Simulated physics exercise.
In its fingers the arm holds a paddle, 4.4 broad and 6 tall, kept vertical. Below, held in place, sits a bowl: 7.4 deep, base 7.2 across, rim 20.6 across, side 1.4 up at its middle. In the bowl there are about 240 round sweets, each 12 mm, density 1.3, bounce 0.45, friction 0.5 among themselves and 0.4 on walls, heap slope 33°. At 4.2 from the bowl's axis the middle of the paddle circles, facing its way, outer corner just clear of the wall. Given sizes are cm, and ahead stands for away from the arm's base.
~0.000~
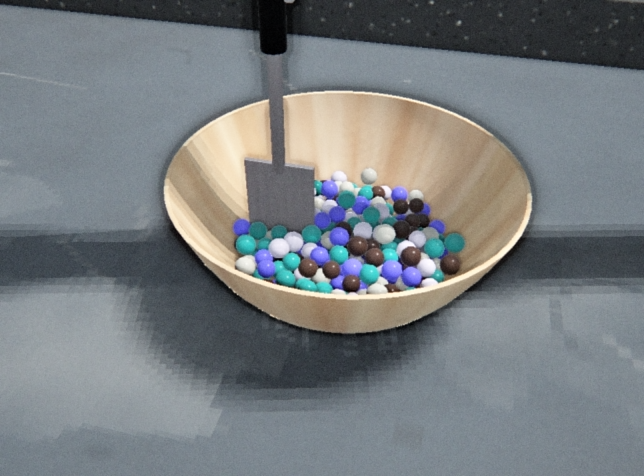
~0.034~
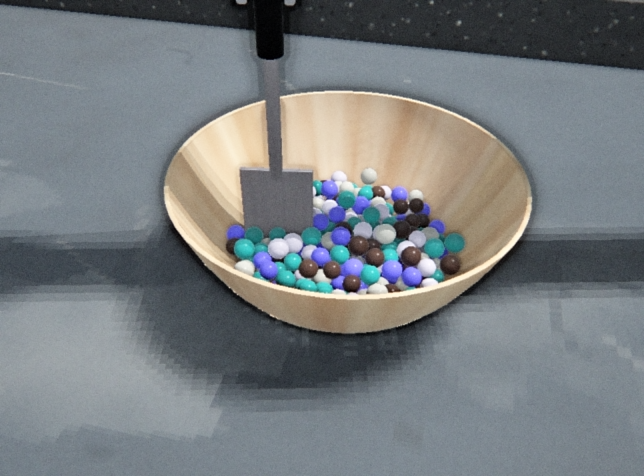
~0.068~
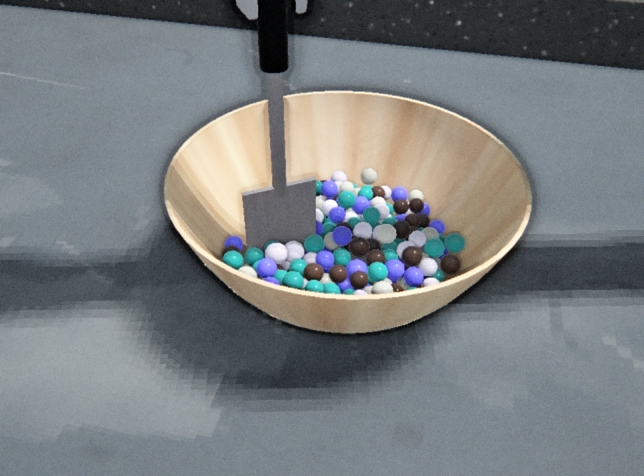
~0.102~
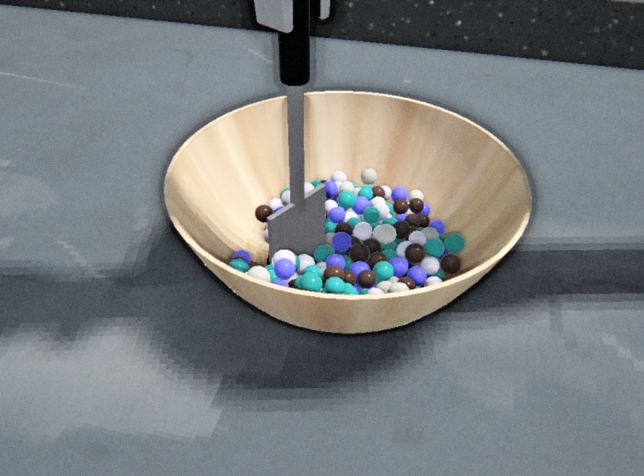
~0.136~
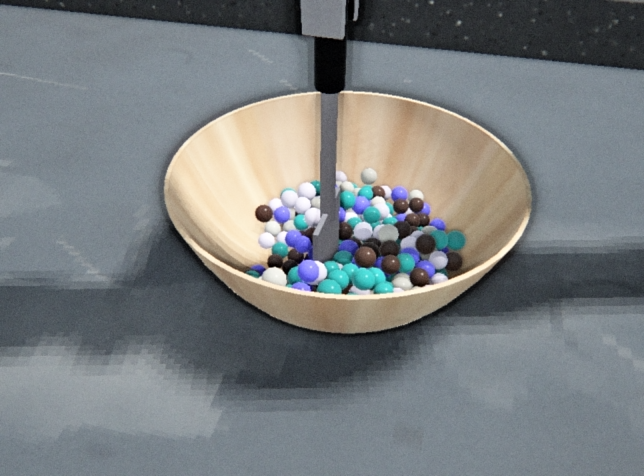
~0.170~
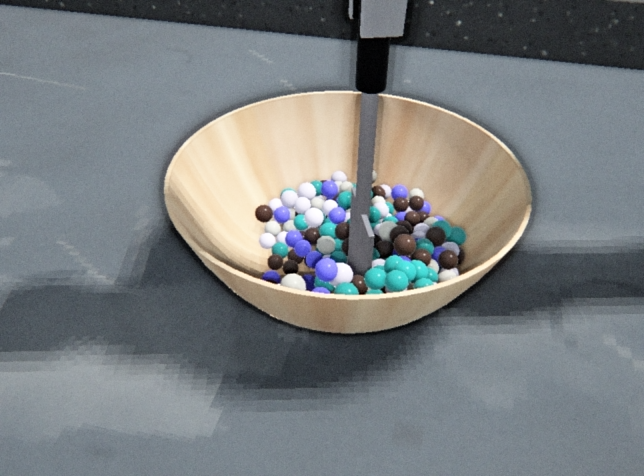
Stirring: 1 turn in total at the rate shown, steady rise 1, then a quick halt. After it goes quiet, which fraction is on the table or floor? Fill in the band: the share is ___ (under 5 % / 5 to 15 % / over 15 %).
The share is under 5 %.
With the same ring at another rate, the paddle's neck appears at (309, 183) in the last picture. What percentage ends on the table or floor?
It works out to roughly 0 percent.
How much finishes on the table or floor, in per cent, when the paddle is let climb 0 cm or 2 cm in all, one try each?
Roughly 0 and 0 per cent.
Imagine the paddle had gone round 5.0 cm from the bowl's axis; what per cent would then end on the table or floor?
Some 5 percent would.
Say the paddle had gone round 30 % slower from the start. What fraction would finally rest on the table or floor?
Near 0 in a hundred, it would be.
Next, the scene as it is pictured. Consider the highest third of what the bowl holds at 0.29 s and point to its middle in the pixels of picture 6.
The upper third is centred close to (438, 188).
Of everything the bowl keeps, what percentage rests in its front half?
Roughly 55 per cent.
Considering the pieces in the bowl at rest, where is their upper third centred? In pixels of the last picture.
Centre of top third: Approx. (286, 234).
After 0.29 s, 206° round, highest piece 8 above the table; 245 in the bowl.
After 0.41 s, 299° round, highest piece 8 above the table; 245 in the bowl.
After 0.68 s, 0° round, highest piece 5 above the table; 245 in the bowl.
After 1.38 s, 0° round, highest piece 5 above the table; 245 in the bowl.
At rest, 245 in the bowl. That is 0 % on the table or floor.
